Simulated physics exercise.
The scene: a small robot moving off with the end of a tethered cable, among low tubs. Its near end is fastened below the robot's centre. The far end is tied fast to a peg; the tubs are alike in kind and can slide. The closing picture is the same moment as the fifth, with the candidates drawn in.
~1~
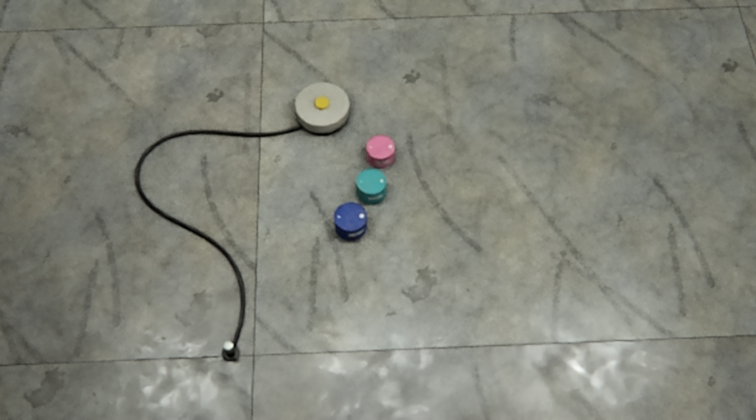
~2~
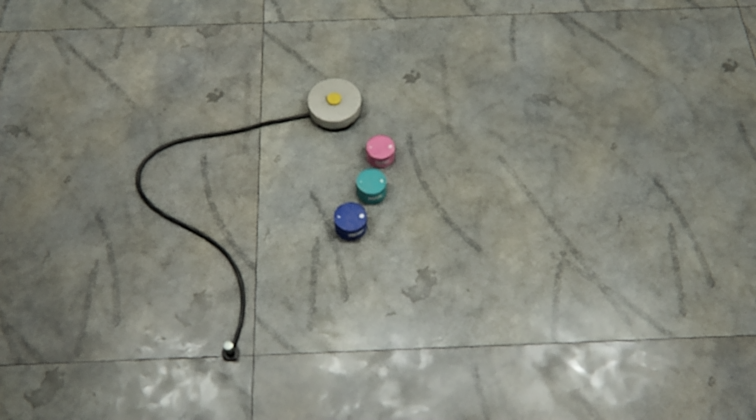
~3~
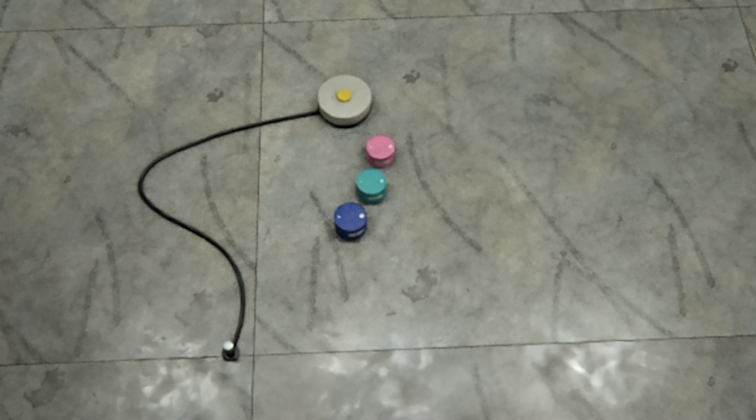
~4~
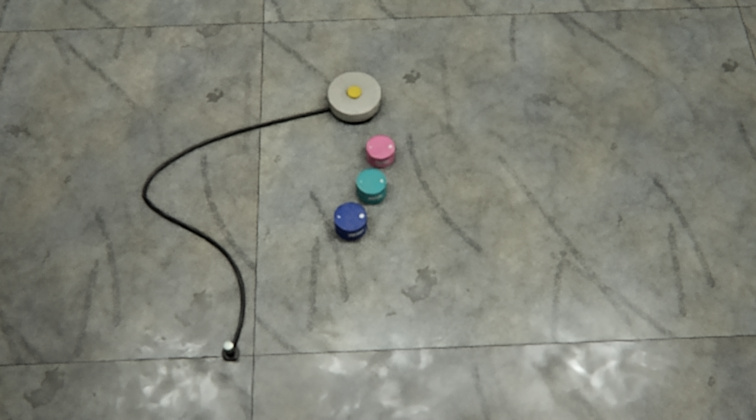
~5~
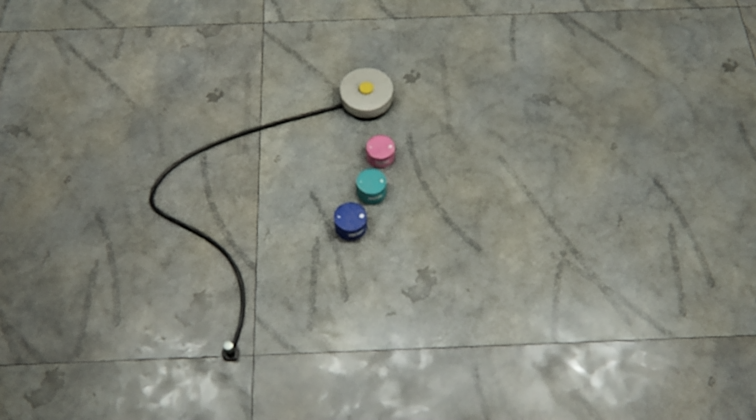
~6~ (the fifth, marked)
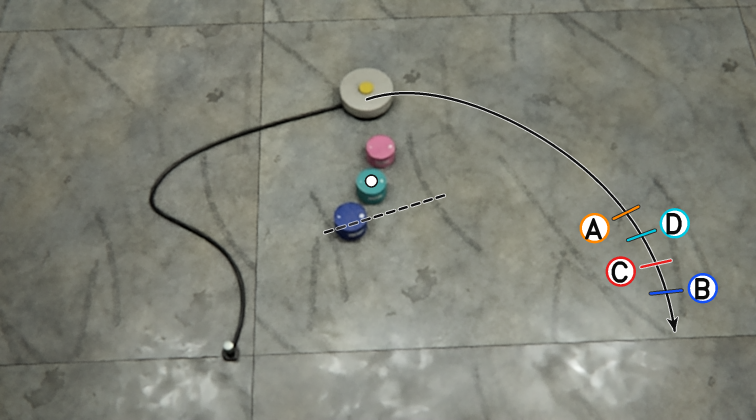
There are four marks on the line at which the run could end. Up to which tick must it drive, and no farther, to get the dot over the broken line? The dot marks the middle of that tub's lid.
The earliest such stop is C.
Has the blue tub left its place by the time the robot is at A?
No.
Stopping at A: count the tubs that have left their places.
By then, two.
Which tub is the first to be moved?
The pink one.
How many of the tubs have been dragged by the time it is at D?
By then, three.
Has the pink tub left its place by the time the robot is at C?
Yes.
On the marked copy, A at (626, 213); B at (666, 292); C at (656, 264); D at (641, 235); the dashed line at (388, 213); the route from (367, 99) via (562, 151) to (675, 331); the white dot at (371, 181).
Taking C. A third of the way, robot (488, 105); turquoise tub (372, 186).
Two thirds of the way, robot (593, 170); turquoise tub (372, 186); pink tub (390, 163).
When it is over, robot (659, 259); turquoise tub (393, 227); pink tub (423, 226); blue tub (363, 237); the dot on the turquoise tub is over the dashed line.
As for the rest, A leaves the dotted tub short, at (381, 203); B does it too, but is farther than needed; D leaves the dotted tub short, at (385, 215).
